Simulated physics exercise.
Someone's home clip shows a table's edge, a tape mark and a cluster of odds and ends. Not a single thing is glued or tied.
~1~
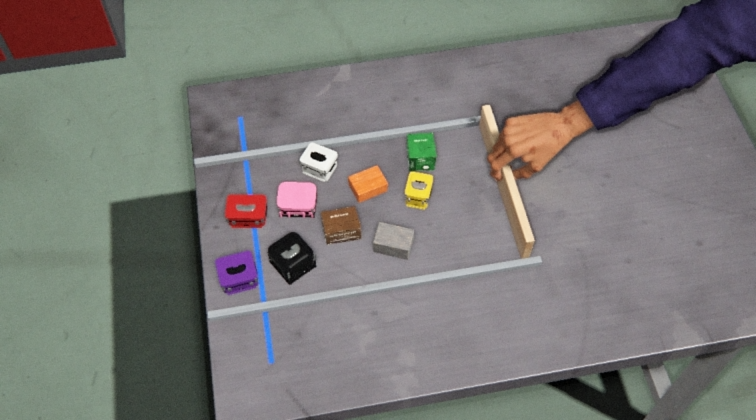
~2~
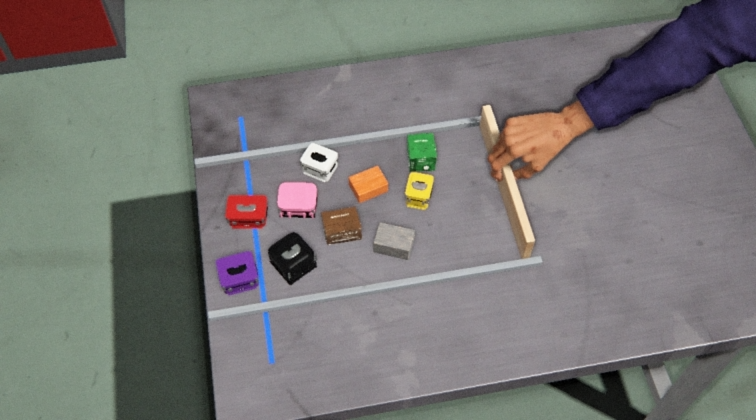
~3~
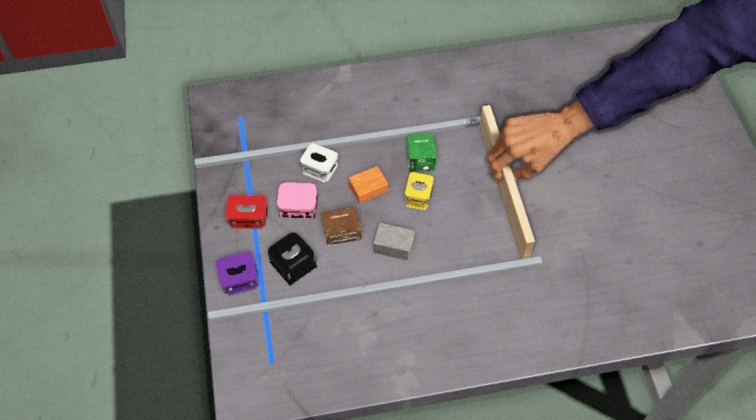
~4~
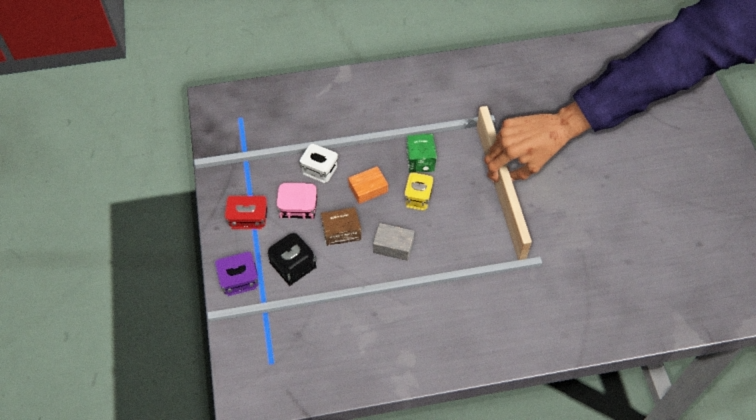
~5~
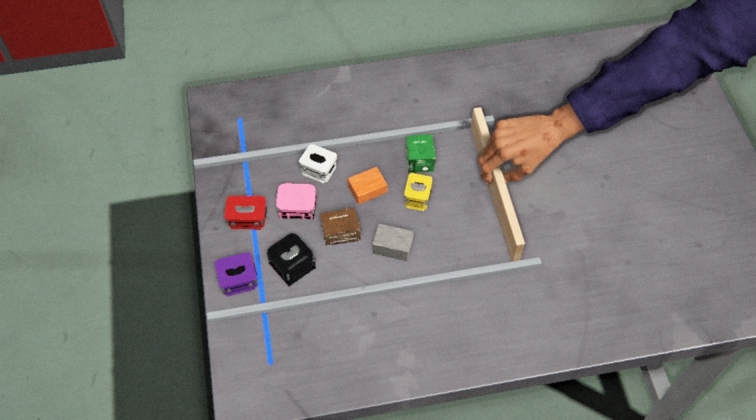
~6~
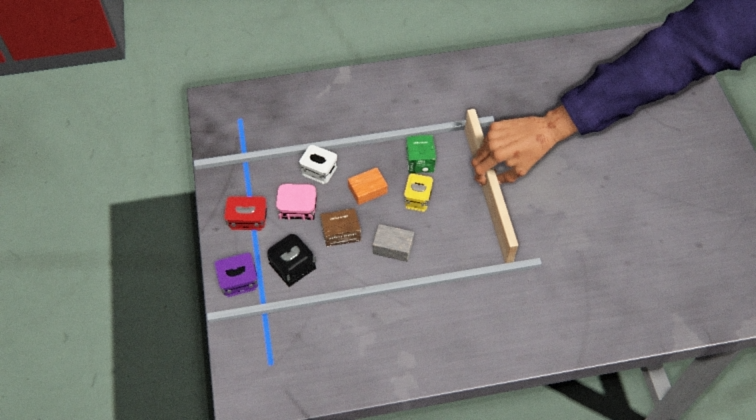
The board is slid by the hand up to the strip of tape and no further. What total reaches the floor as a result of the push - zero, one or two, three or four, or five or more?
Falling ones: Three or four.
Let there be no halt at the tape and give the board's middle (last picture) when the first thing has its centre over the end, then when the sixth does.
At (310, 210) for the first, at (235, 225) for the sixth.
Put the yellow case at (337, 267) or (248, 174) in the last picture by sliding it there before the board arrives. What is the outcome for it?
In turn it holds its place, then goes down.
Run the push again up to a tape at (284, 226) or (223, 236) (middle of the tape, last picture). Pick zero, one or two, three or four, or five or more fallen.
Count of falls, case 1: Either one or two; case 2: Five or more.
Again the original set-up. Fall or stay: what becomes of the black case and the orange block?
The black case goes down while the orange block remains in place.
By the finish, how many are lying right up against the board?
Number: 3.
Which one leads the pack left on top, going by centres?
White case.
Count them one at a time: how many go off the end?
Total count: 4.
Early on, none off yet; purple case at rest near (237, 275); red case at rest near (247, 214); black case at rest near (291, 260).
A while later, none off yet; purple case at rest near (237, 275); red case moving near (240, 214); black case at rest near (291, 260).
Further along, none off yet; purple case travelled about its own width near (203, 287); red case leaning well over near (178, 226); black case travelled about its own width near (234, 268).
Finally, the number that fall off is three or four; lost, pink case, black case, red case and purple case.
